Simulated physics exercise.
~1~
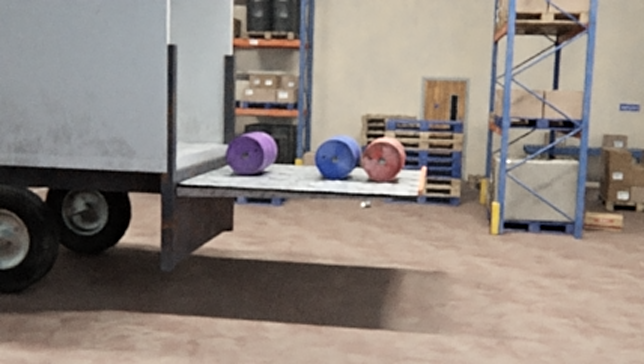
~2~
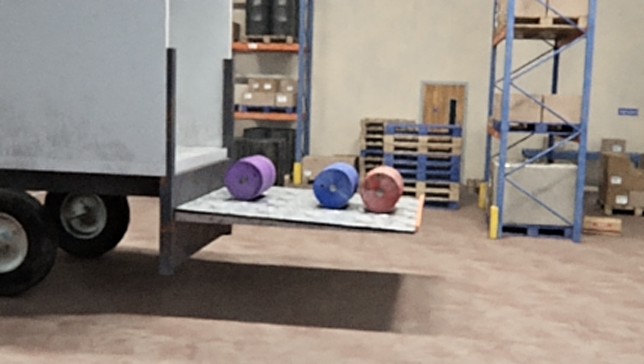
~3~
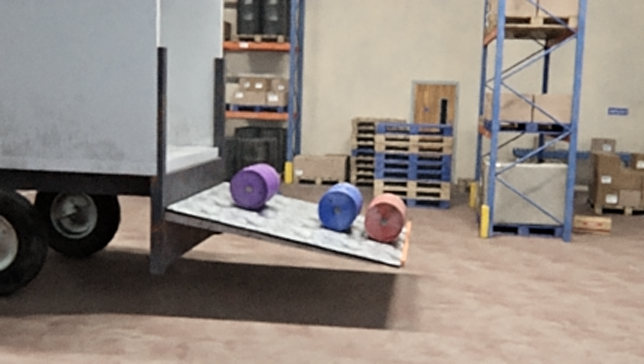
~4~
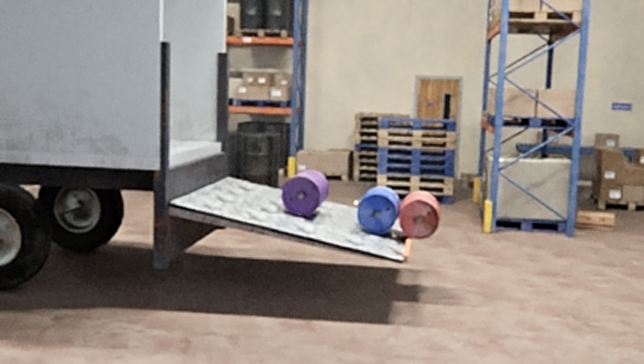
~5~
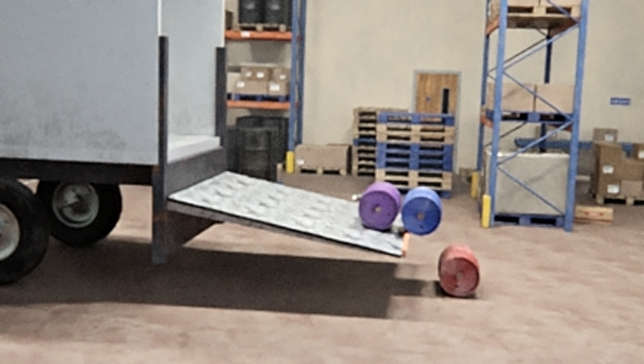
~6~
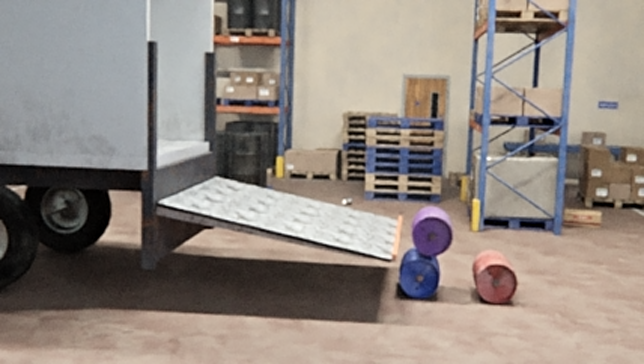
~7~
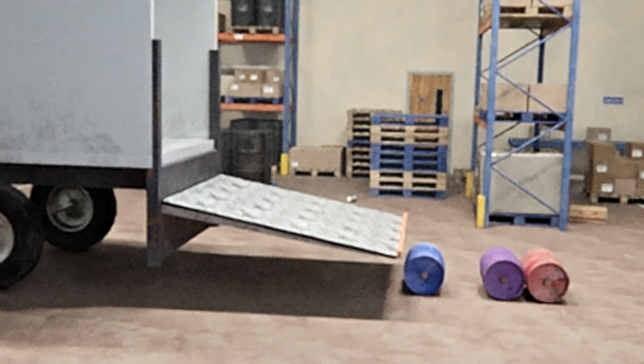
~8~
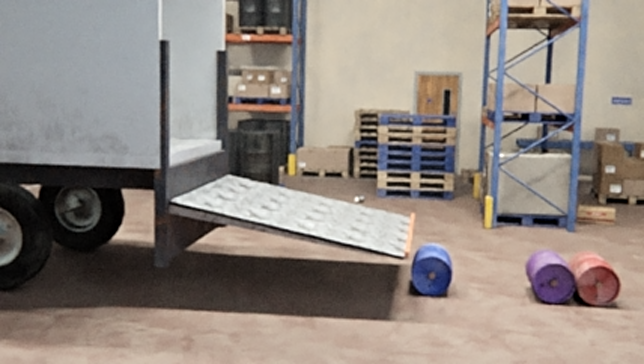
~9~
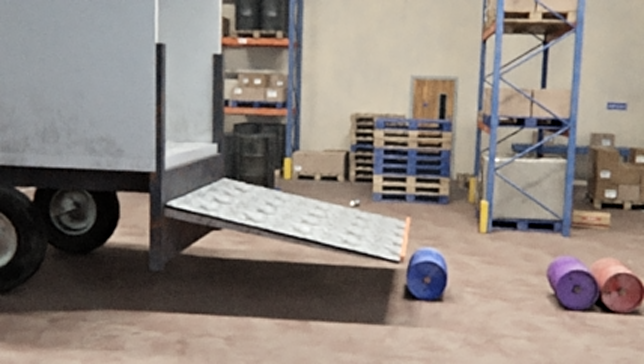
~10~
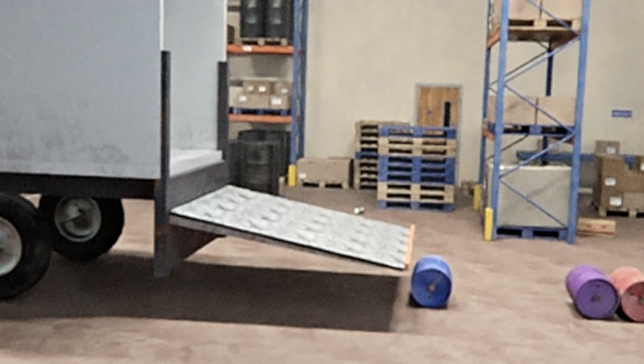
In this clip, a plate behind a van body drops and tilts, and three drums roll right and fall off, the red first, then the blue, then the purple. The blue one rests near the plate's edge while the purple and red ones roll farther right along the floor.
